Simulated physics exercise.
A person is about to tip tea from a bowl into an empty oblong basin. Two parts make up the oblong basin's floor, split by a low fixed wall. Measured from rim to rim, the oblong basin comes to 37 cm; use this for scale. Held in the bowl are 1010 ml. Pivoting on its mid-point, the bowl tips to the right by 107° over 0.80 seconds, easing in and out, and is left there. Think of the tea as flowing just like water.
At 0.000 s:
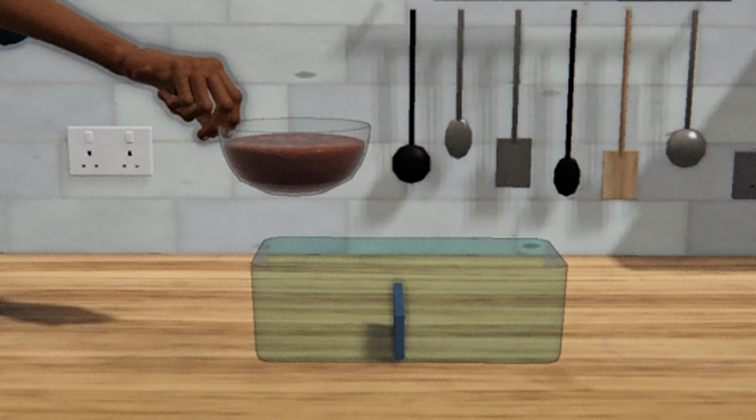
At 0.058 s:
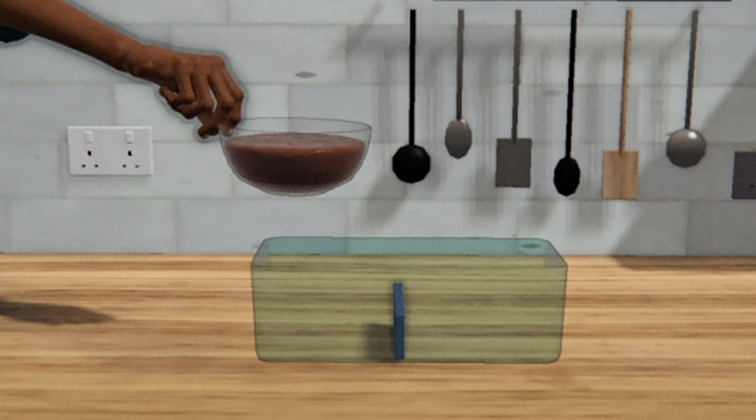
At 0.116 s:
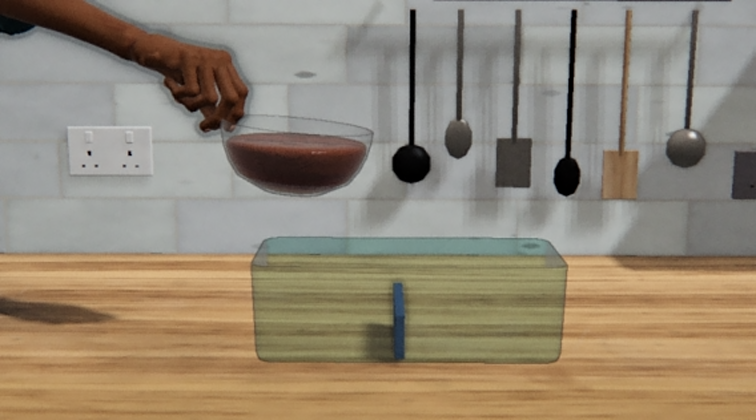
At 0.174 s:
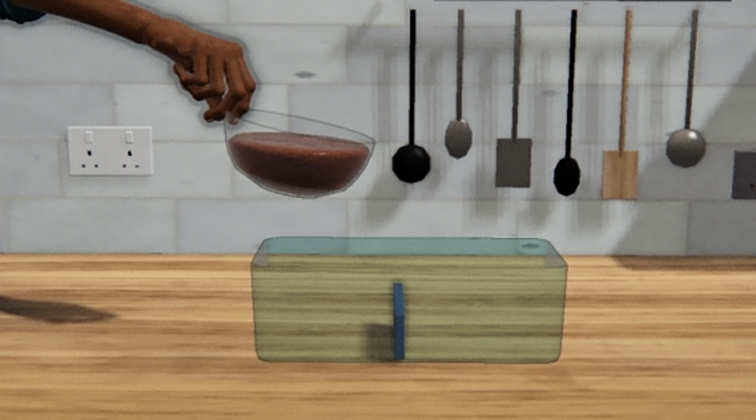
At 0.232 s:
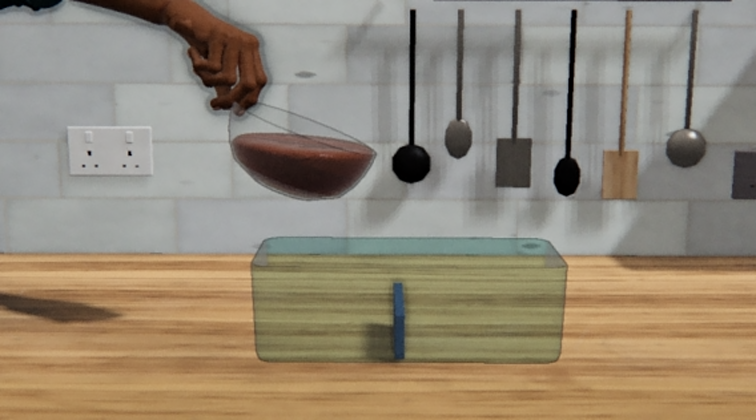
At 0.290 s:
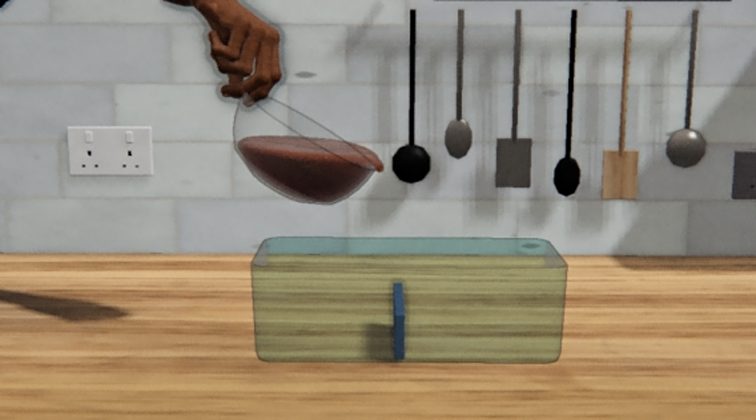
A hand tilts a glass bowl of reddish-brown liquid rightward above a clear oblong basin.
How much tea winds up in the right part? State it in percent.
About 55 per cent.
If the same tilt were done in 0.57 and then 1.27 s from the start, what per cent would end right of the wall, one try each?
In order, 45 and 65 per cent.
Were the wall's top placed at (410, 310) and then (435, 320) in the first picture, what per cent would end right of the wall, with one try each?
In order, 45 and 30 per cent.
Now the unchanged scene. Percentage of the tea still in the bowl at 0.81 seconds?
Share remaining: Approx. 0 %.
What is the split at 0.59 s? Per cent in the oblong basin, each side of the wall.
Some 14 per cent left and 46 right.
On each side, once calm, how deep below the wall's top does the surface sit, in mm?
I'd say some 38 mm on the left and some 36 mm on the right.
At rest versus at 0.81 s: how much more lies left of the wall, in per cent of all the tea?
That amounts to roughly 2 per cent of the whole.
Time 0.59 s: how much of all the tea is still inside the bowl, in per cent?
Fraction remaining: Approx. 16 per cent.
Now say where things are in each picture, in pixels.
Tilt 0°; pouring edge (370, 127); surface from (225, 141) to (366, 142); the oblong basin's rim runs from (258, 253) to (557, 254); the wall's top is at (399, 299), in the first frame.
Tilt 1°; pouring edge (370, 129); surface from (225, 140) to (367, 142), in the second frame.
Tilt 5°; pouring edge (372, 134); surface from (227, 138) to (367, 145), in the third frame.
Tilt 12°; pouring edge (374, 143); surface from (230, 137) to (371, 148), in the fourth frame.
Tilt 21°; pouring edge (375, 155); surface from (233, 137) to (375, 150), in the fifth frame.
Tilt 31°; pouring edge (374, 170); surface from (238, 140) to (373, 162); 5 per cent is over the edge, in the sixth frame.
After 0.59 s the tilt is 90° and 15 per cent is still to pour, 14 is left of the wall and 47 right of it.
After 0.81 s the tilt is 107° and 0 per cent is still to pour, 42 is left of the wall and 52 right of it.
After 1.05 s the tilt is 107° and 0 per cent is still to pour, 43 is left of the wall and 55 right of it.
After 1.30 s the tilt is 107° and 0 per cent is still to pour, 43 is left of the wall and 55 right of it.
In the end 43 per cent lies left of the wall, 55 right of it and 2 outside.
